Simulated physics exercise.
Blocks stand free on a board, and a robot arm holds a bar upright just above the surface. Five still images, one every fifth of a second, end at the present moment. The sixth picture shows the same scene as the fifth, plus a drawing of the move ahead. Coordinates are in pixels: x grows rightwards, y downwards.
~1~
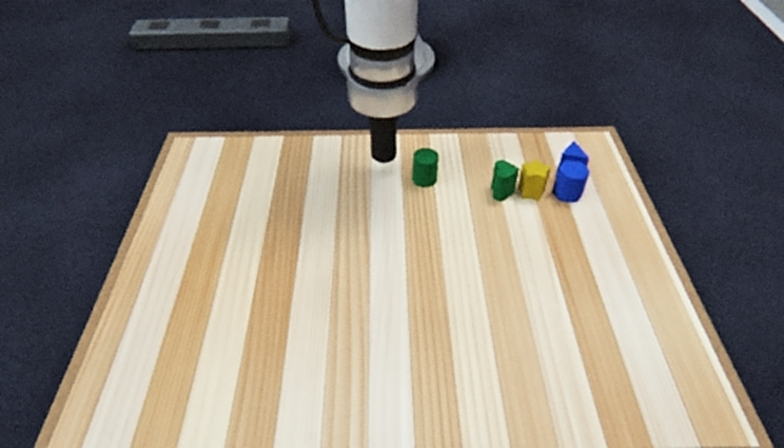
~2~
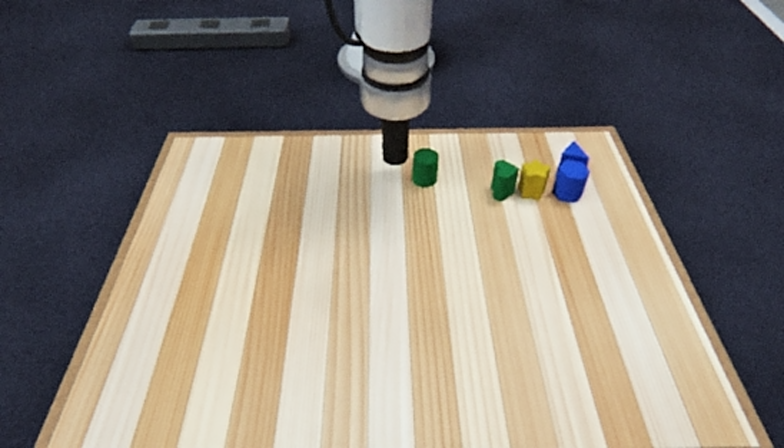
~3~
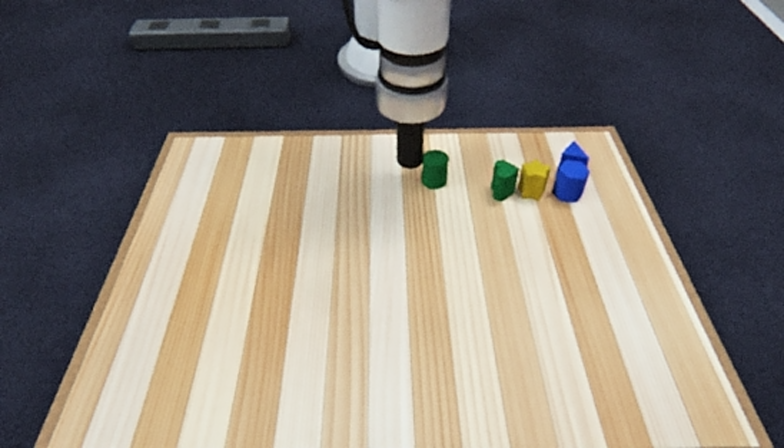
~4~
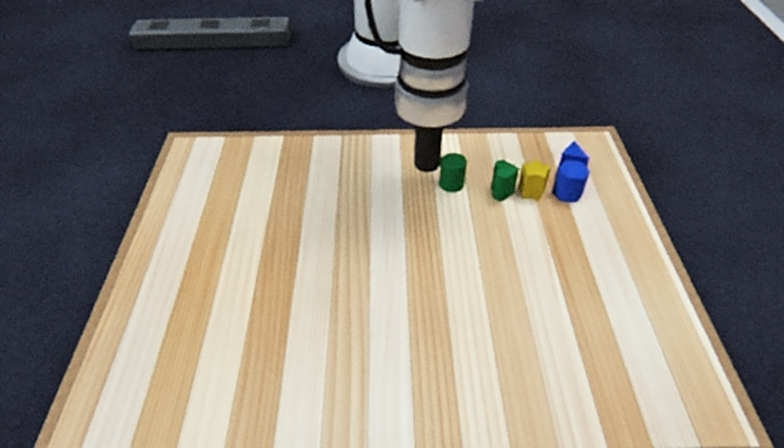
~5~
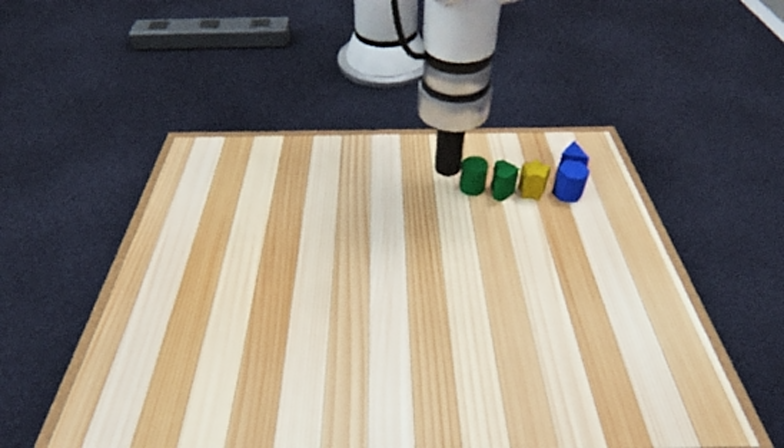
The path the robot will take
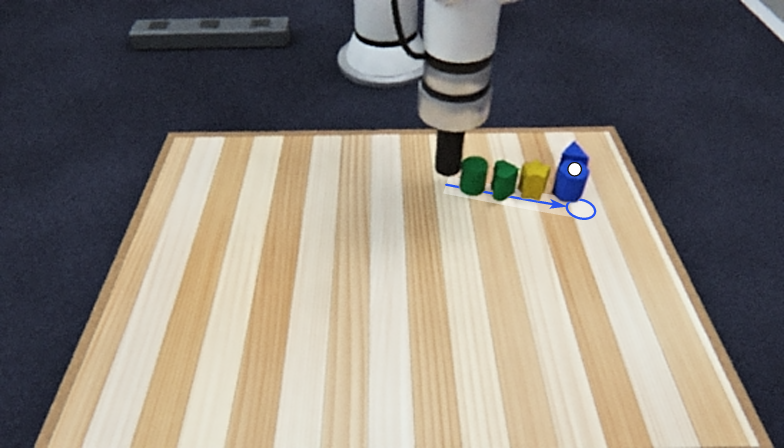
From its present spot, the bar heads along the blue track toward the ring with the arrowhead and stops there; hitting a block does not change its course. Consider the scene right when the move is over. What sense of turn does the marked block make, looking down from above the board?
My answer: Clockwise.
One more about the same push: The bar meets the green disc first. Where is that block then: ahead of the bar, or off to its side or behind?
Ahead.
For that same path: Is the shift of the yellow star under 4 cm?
My answer is no.
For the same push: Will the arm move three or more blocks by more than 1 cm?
Yes
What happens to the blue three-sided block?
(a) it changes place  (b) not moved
Answer: B.
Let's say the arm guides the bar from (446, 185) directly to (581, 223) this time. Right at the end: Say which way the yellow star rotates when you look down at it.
It spins anti-clockwise.
Drawn move, from (446, 185) to (581, 209); the dot is on the blue six-sided block.
On the path given first. One third of the way, bar (493, 178); green disc (522, 170); green heart block (545, 175), turned 20° clockwise; yellow star (561, 166), turned 20° anticlockwise; blue six-sided block (587, 169), turned 15° clockwise.
Two thirds of the way, bar (539, 186); green disc (569, 182); green heart block (591, 192), turned 40° clockwise; yellow star (581, 169), turned 110° anticlockwise; blue six-sided block (604, 164), turned 30° clockwise.
At the end, bar (586, 194); green disc (617, 195); green heart block (632, 211), turned 70° clockwise; yellow star (600, 172), turned 185° anticlockwise; blue six-sided block (611, 157), turned 30° clockwise; blue three-sided block still.
